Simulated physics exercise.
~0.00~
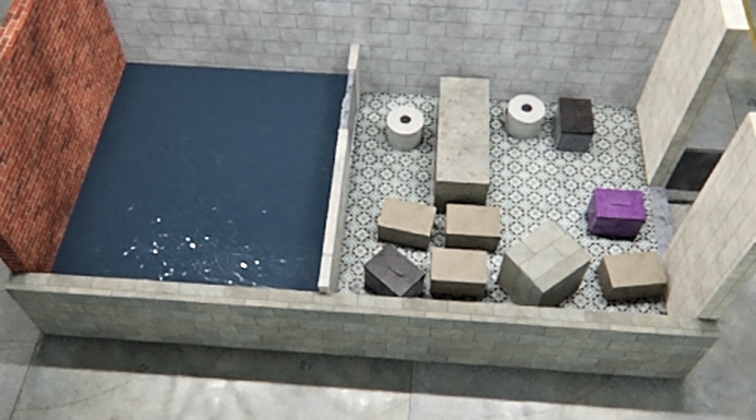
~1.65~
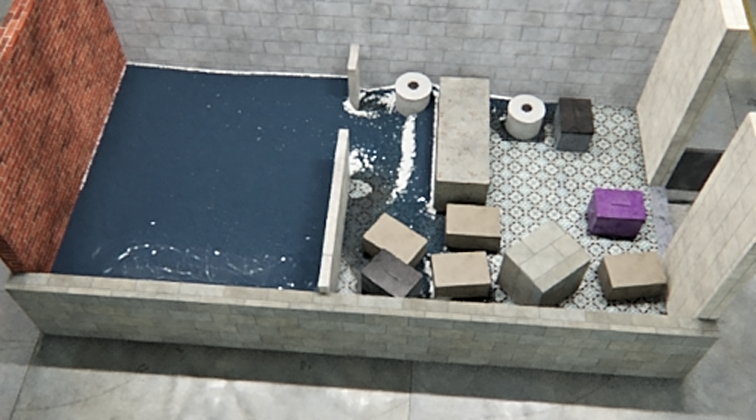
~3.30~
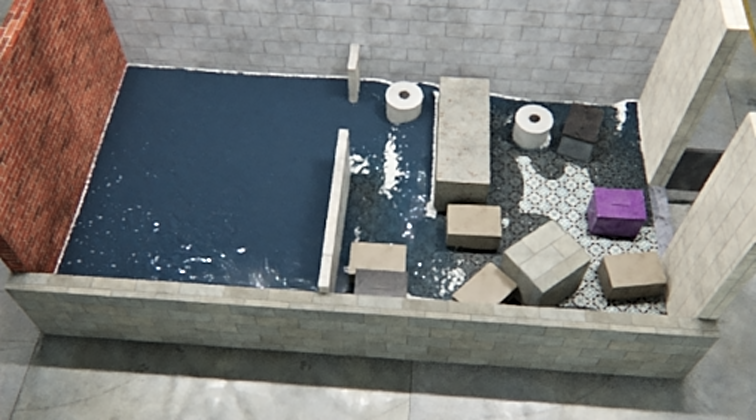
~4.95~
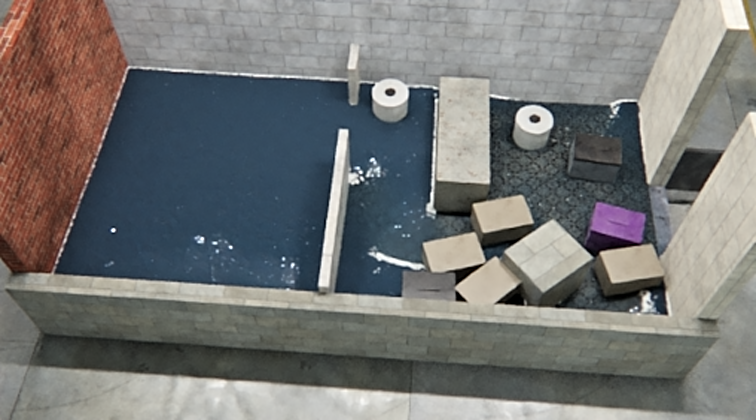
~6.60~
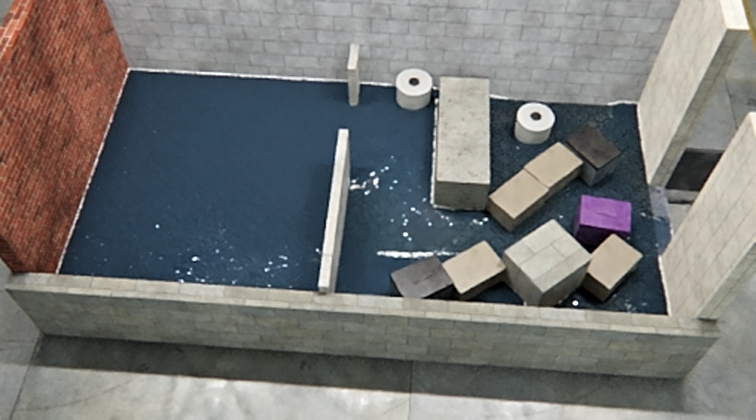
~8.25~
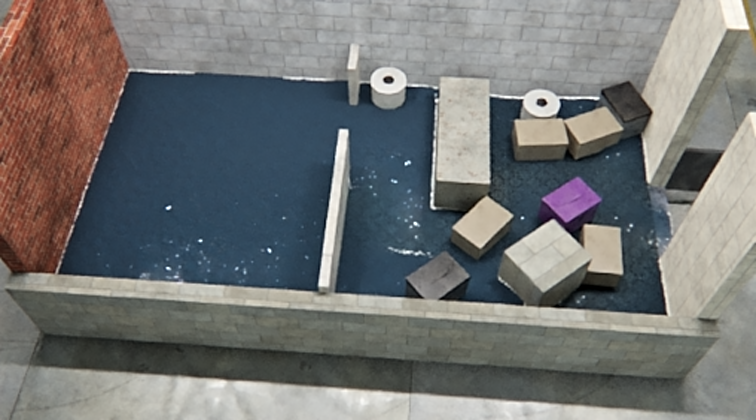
The clip shows dark water bursting through a gap in a partition and spreading across a patterned tiled floor, shifting tan, dark and purple boxes, several drifting right and upward, until they sit scattered in water around a tall pale block, with none leaving the walled enclosure.
